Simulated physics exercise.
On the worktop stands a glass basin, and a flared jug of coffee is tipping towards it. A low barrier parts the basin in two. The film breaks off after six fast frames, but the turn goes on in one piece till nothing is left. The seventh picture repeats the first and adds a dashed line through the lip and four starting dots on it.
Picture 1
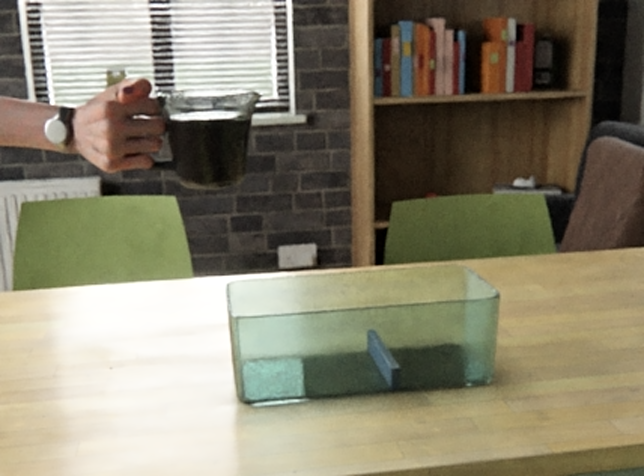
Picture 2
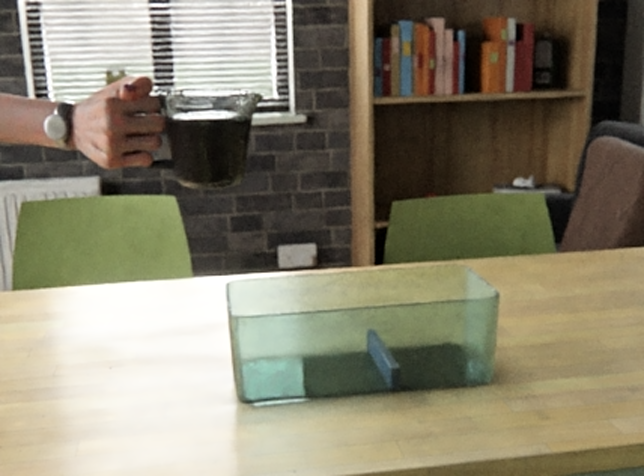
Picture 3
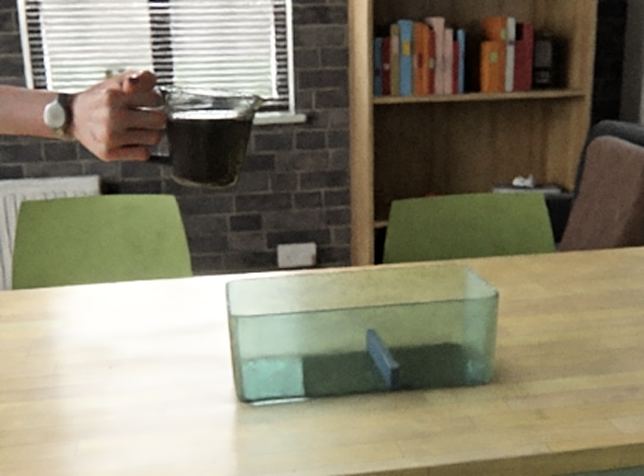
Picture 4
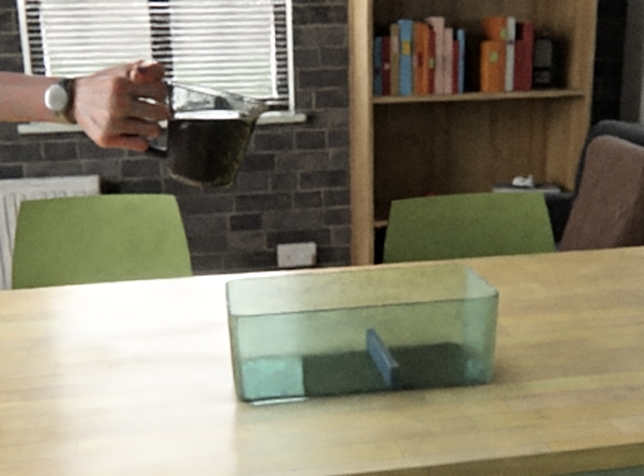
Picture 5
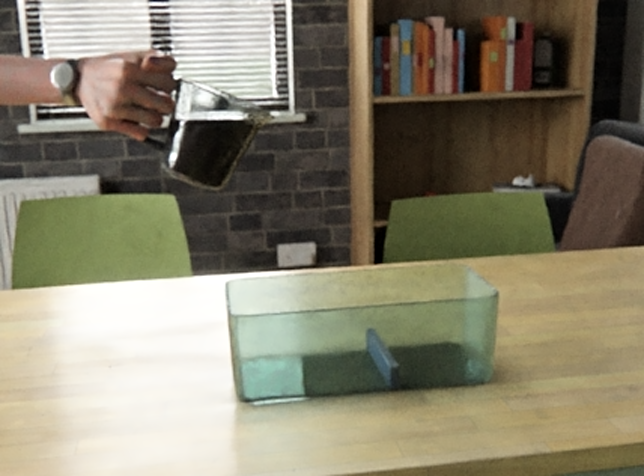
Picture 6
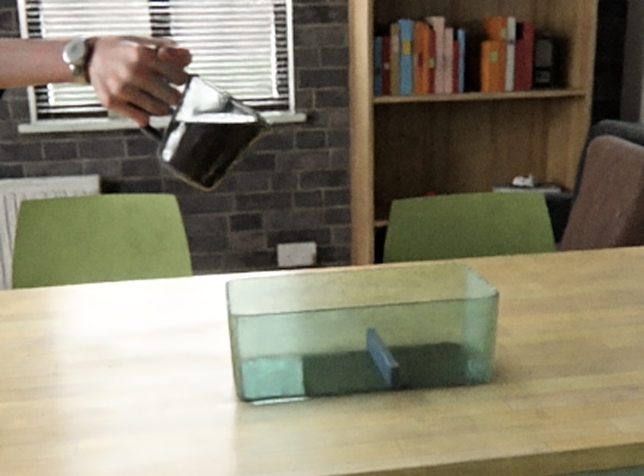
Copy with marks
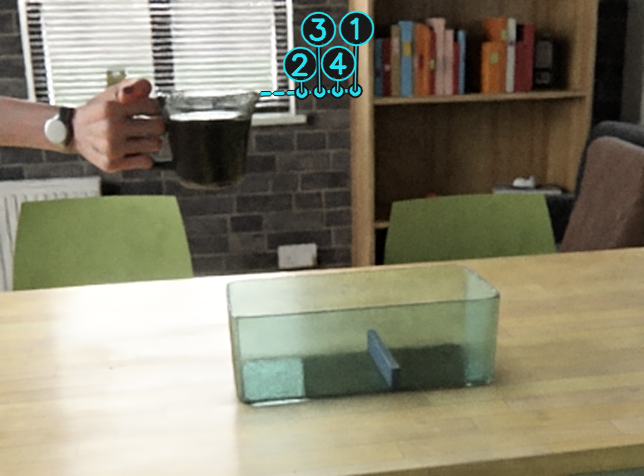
A hand held a glass jug of dark coffee above a clear basin with a low divider on a wooden table, keeping it upright at first, then gradually tilted it to the right.
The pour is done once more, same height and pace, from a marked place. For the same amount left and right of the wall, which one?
3 beats the others.
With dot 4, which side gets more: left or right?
More ends on the right.
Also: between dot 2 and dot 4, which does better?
Here it is dot 4.
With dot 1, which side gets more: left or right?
The right one.
On the marked copy, 1 at (355, 90); 2 at (301, 92); 3 at (319, 91); 4 at (337, 91).
For dot 1, about 16 % ends left of the wall and 80 % right of it; 4 % is lost outside.
For dot 2, about 80 % ends left of the wall and 15 % right of it; 5 % is lost outside.
For dot 3, about 49 % ends left of the wall and 49 % right of it.
For dot 4, about 27 % ends left of the wall and 70 % right of it; 3 % is lost outside.
